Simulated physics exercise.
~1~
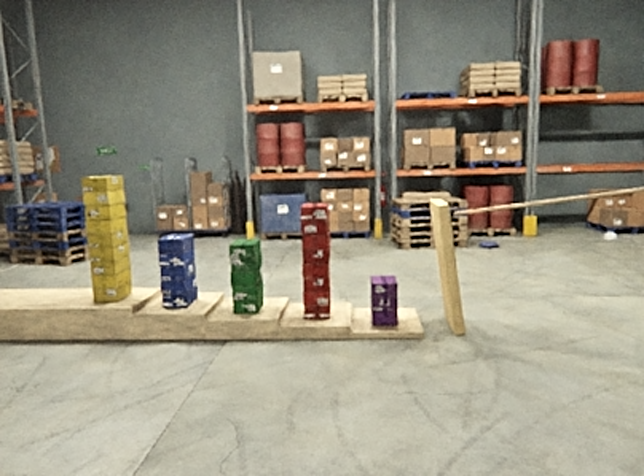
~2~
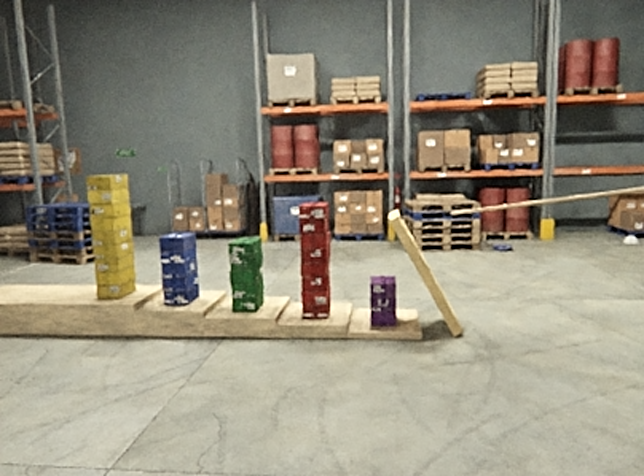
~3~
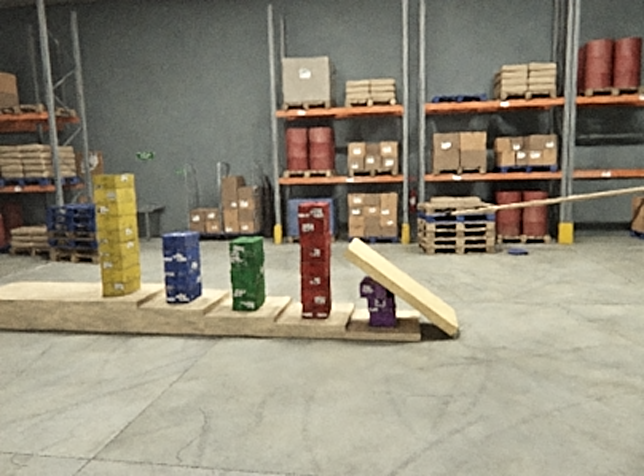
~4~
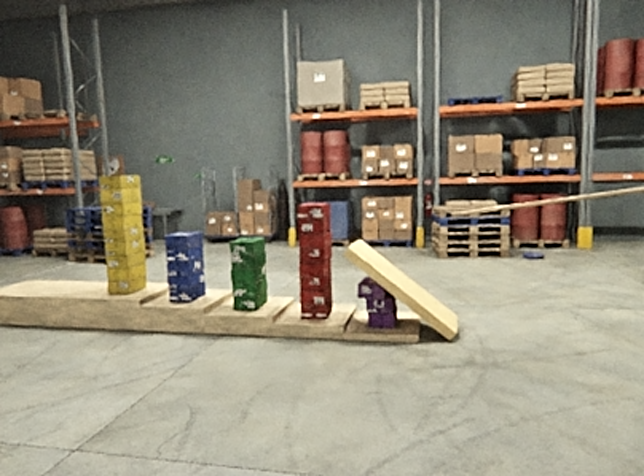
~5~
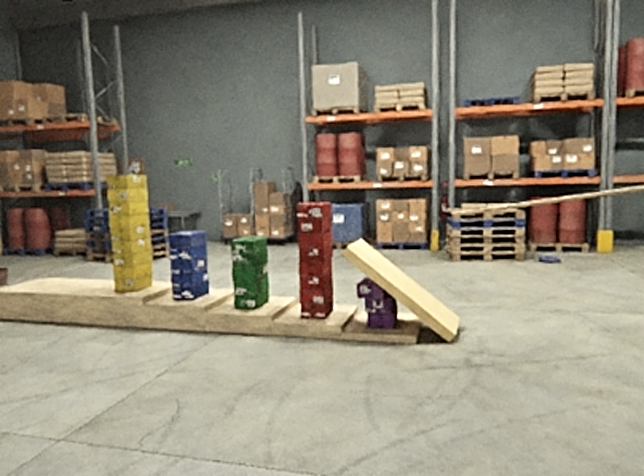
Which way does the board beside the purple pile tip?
It tips to the left, coming to rest against the purple pile.
